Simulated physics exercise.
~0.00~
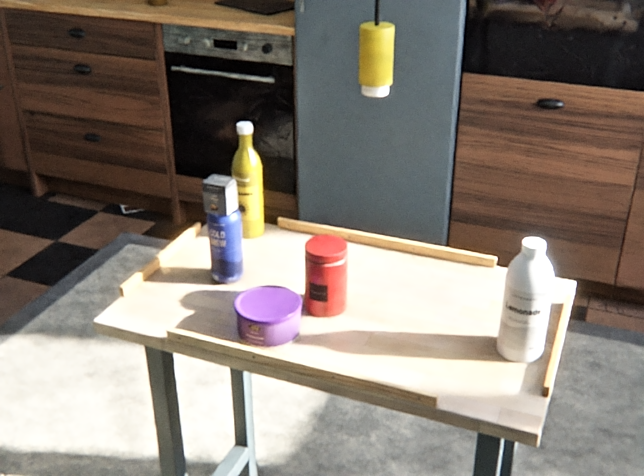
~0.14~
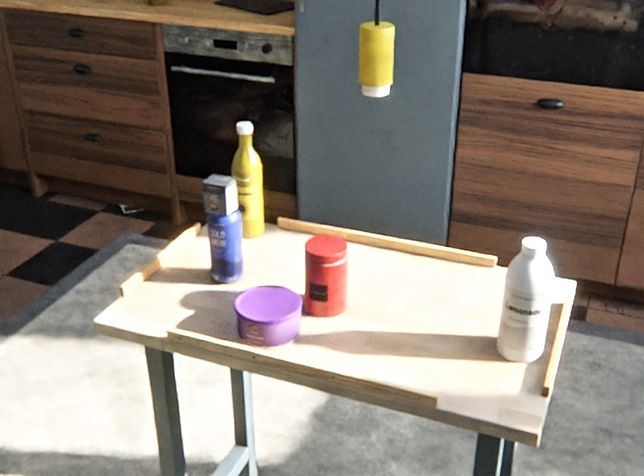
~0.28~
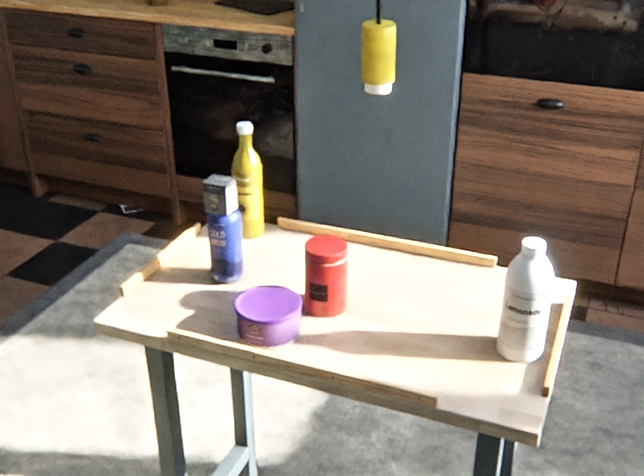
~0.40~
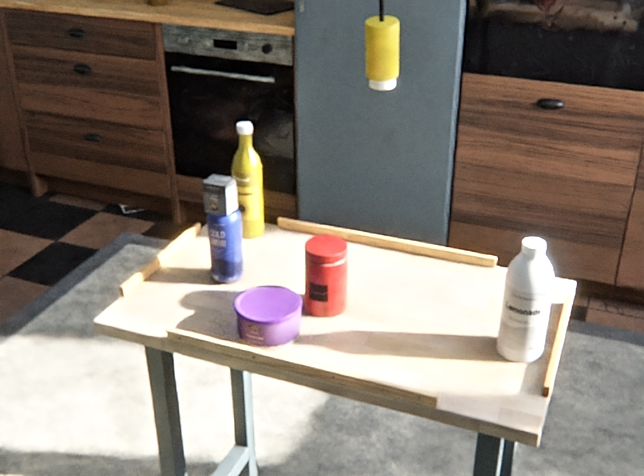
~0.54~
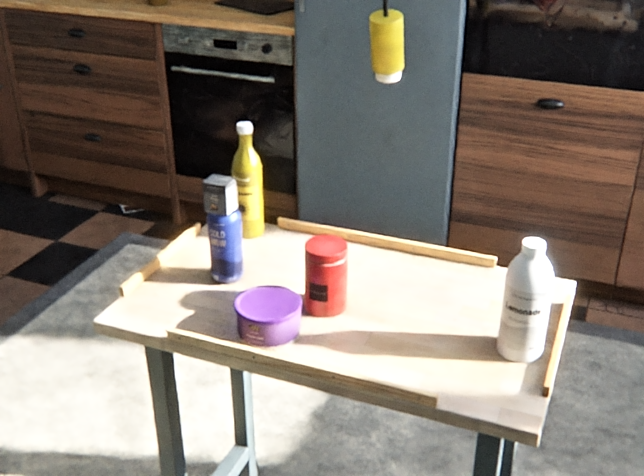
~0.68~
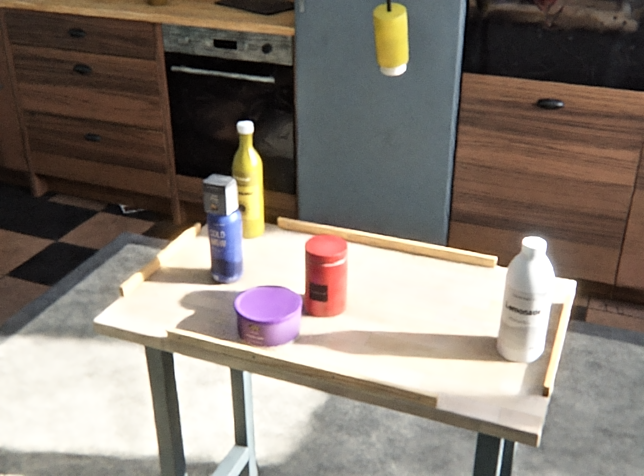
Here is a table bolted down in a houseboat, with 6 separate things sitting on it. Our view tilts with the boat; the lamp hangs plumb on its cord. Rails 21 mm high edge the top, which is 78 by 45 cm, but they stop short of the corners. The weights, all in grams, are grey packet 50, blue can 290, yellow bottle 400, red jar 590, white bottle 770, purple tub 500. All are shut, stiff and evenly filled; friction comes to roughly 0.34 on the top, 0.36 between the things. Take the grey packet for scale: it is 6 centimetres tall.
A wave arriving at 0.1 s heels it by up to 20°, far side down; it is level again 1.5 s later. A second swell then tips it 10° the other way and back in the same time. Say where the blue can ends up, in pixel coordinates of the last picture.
The blue can rests close to (228, 242).
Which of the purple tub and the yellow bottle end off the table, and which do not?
The purple tub is kept in bounds, the yellow bottle is not kept in bounds.
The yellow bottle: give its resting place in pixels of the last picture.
Its middle comes to rest around (327, 373).
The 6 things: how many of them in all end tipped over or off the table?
Total: 1.
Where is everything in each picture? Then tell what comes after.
In the first frame, boat level; blue can (226, 244); grey packet (220, 195).
In the second frame, boat level; red jar (326, 276); white bottle (526, 298).
In the third frame, boat heeled 3°, far side down; purple tub (269, 317); grey packet (220, 195).
In the fourth frame, boat heeled 7°, far side down; yellow bottle (247, 180); red jar (326, 276).
In the fifth frame, boat heeled 13°, far side down; white bottle (526, 298); purple tub (269, 317).
In the sixth frame, boat heeled 18°, far side down; blue can (226, 244); grey packet (220, 195).
After 1.08 s, boat heeled 16°, far side down; yellow bottle now off the table.
After 1.18 s, boat heeled 12°, far side down.
After 1.38 s, boat heeled 4°, far side down.
After 1.48 s, boat heeled 1°, far side down.
At rest (3.6 s), off the table, yellow bottle; the other 5 in place, give or take 5 cm. In the last view, blue can near (228, 242).
